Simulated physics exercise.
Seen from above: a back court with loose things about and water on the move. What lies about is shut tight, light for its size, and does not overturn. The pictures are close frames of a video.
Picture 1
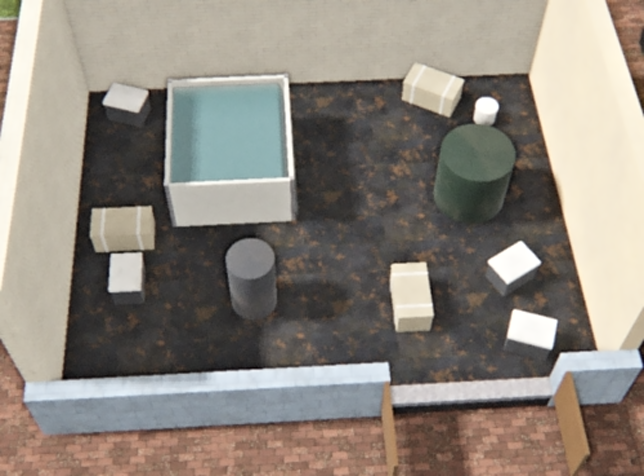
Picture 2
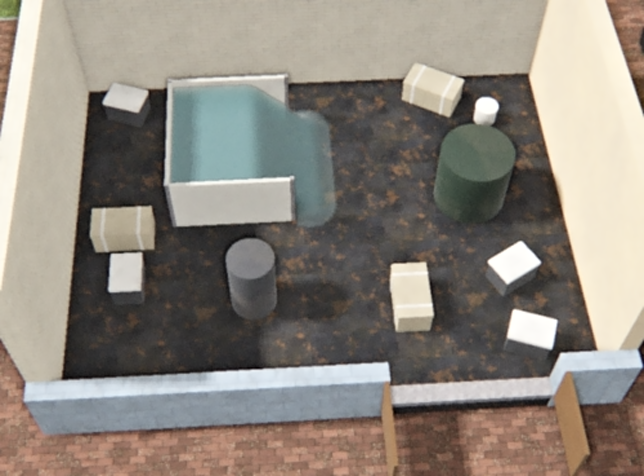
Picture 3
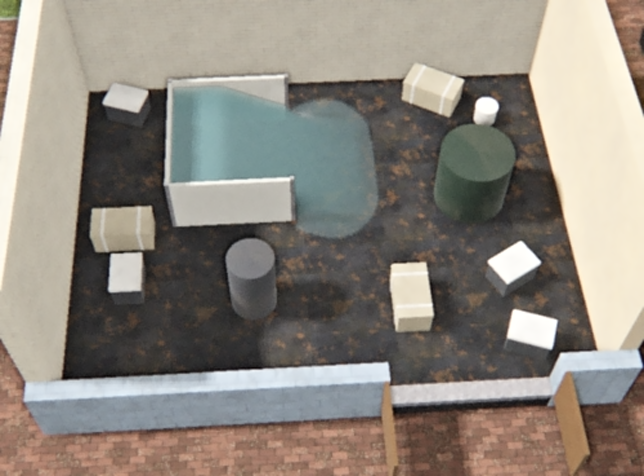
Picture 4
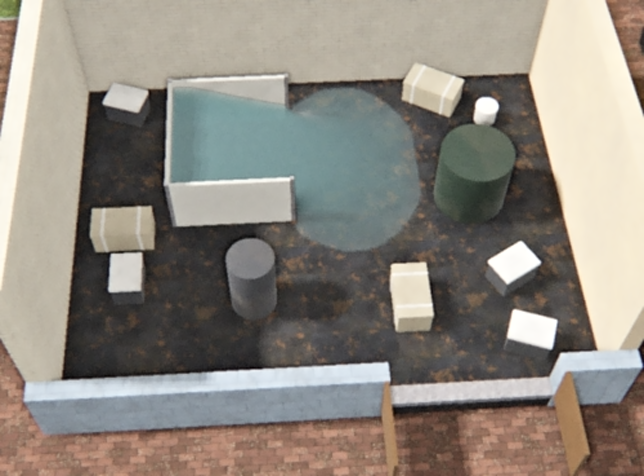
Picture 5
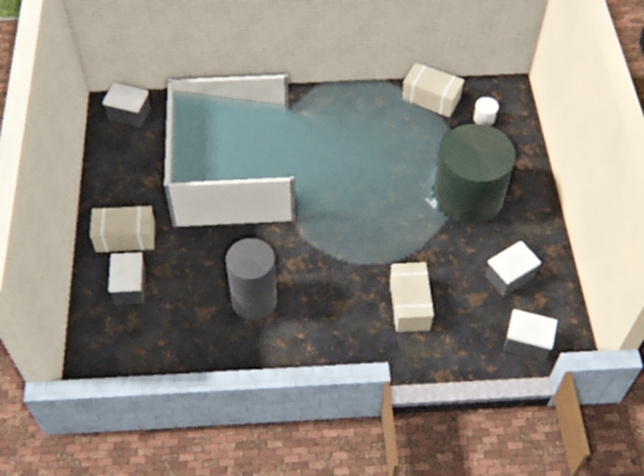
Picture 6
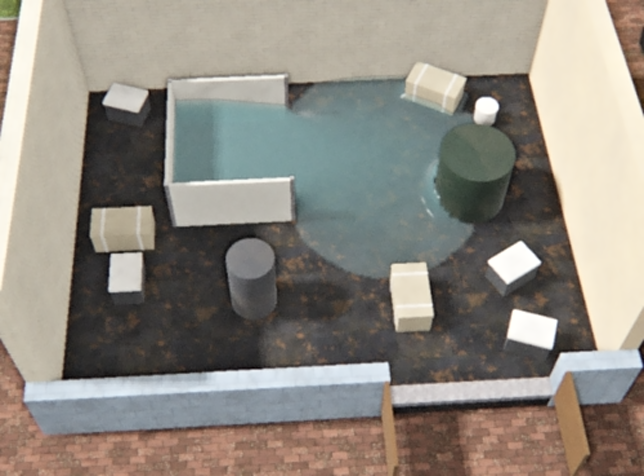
To begin with, water fills a white-walled tank in a walled court scattered with boxes and cylinders. The tank's right side opens and water spreads rightward across the dark floor in a widening rounded sheet, then reaches the green cylinder and the tan box near the back wall, which barely moves.
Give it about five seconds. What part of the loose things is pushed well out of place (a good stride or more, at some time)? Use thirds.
That comes to from one to two thirds.
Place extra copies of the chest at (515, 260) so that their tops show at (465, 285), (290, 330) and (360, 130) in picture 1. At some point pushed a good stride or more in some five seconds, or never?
In turn: Shifted that much, never so far, moved that far.
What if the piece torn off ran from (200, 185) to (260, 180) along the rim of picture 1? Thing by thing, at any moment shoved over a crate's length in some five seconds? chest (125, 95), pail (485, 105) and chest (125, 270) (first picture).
One after the other: That far or more, not that far, pushed that far.
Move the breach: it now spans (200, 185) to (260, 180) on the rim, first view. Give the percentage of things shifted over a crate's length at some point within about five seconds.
Near 60 in a hundred.
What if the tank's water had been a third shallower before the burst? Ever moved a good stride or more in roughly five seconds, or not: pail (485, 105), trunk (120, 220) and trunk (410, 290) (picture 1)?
As listed: Swept aside, short of that, moved that far.
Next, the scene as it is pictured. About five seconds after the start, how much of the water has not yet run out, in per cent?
I make it 80 per cent.
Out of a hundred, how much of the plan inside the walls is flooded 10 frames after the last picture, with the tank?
Near 60 in a hundred.
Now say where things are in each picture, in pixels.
A trunk at (434, 81) rests on the ground; a pail at (487, 106) rests on the ground; 0 of 8 have shifted, in the first frame.
A trunk at (434, 81) rests on the ground; a pail at (487, 106), on the bottom; 0 of 8 have shifted, in the second frame.
A trunk at (434, 81), on the bottom; a pail at (487, 106) rests on the ground; 0 of 8 have shifted, in the third frame.
A trunk at (434, 81) rests on the ground; a pail at (487, 106), on the bottom; 0 of 8 have shifted, in the fourth frame.
A trunk at (434, 81) rests on the ground; a pail at (487, 106) rests on the ground; 0 of 8 have shifted, in the fifth frame.
A trunk at (436, 79), on the bottom, close to its start; a pail at (487, 106), on the bottom; 0 of 8 have shifted, in the sixth frame.
A moment on, 2 of 8 are well off their spots; 0 afloat.
Next, 4 of 8 are well off their spots; 2 afloat.
Later, 5 of 8 are well off their spots; 3 afloat.
In the end, 5 of 8 are well off their spots, and 5 have been at some point; 2 afloat.
